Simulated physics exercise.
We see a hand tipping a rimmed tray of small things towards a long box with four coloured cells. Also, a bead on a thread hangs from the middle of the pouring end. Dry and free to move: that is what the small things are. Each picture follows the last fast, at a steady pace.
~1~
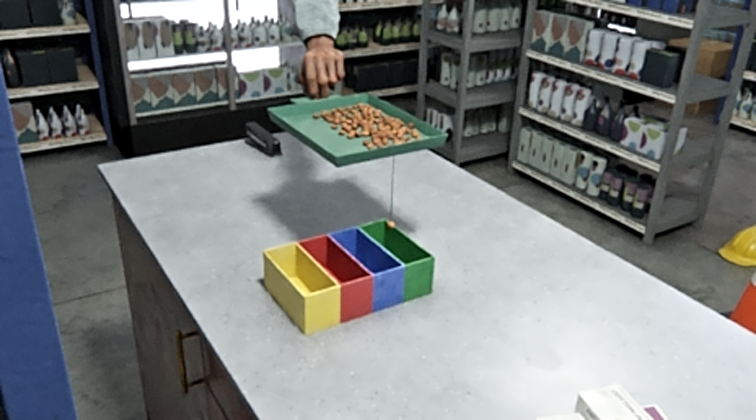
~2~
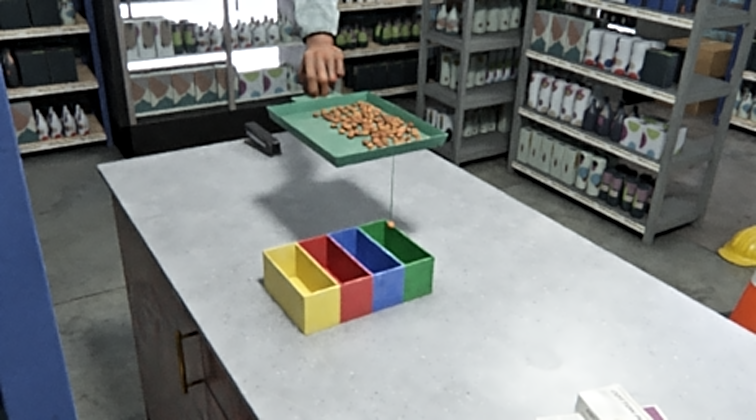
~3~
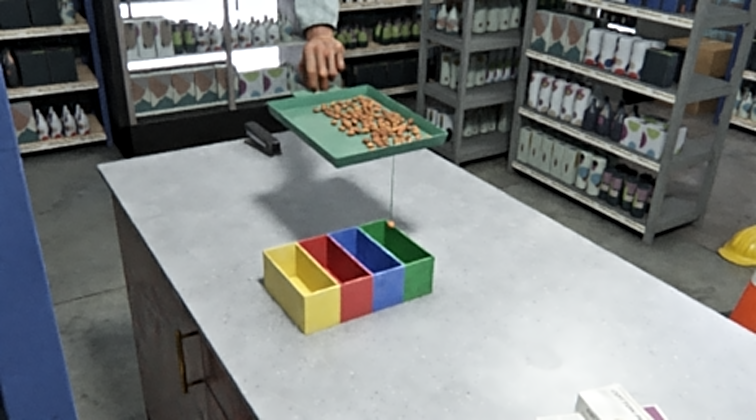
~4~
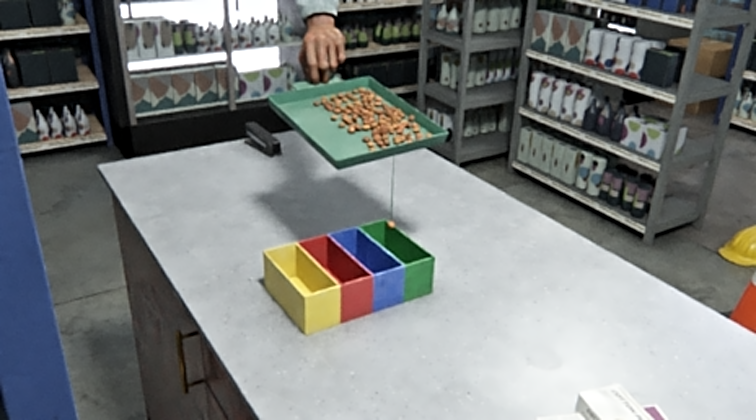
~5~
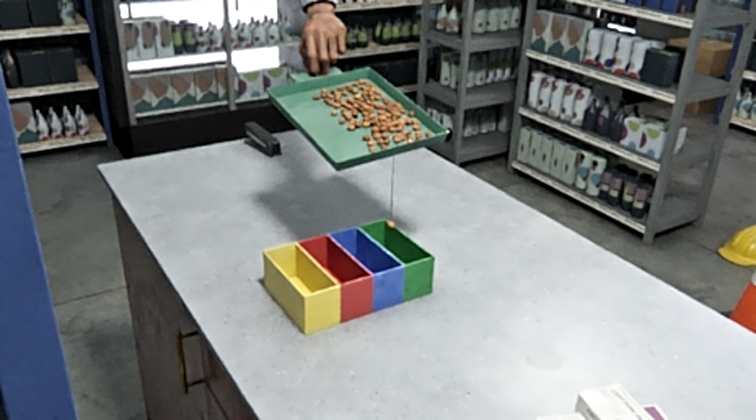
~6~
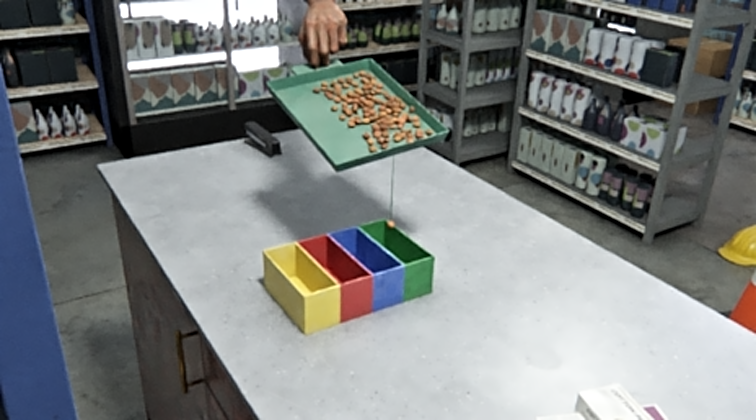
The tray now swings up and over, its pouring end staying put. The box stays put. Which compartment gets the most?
The blue compartment.
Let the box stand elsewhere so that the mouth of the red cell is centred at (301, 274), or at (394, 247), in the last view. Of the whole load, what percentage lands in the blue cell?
First try: Roughly 20 per cent; second try: Roughly 0 per cent.
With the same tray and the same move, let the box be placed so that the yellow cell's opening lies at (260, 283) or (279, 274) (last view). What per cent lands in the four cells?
You'd see roughly 60 per cent first and roughly 90 per cent second.
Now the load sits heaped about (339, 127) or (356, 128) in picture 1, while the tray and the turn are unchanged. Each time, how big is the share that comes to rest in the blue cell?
Close to 50 per cent, followed by close to 50 per cent.
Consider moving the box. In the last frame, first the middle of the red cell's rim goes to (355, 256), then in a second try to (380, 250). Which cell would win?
Red, and then yellow.
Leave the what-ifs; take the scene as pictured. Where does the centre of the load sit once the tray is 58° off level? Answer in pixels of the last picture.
I'd mark it close to (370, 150).
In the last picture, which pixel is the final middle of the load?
Once it all stops, the middle lies near (367, 288).
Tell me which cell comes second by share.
Behind the top one comes the red cell.
Soon after the last picture, tray tipped steeply; nearly all on the tray; a stray few falling or outside the box.
A little later, tray tipped right over; about half on the tray; a small part in the blue cell; a small part in the red cell; a stray few in the green cell; about a quarter falling or outside the box.
Later still, tray tipped past a quarter turn; about half in the blue cell; about a quarter in the red cell; about a quarter in the green cell; a stray few falling or outside the box.
At rest, tray tipped past a quarter turn; about half in the blue cell; about a quarter in the red cell; about a quarter in the green cell; none in the yellow cell; a stray few outside the box.
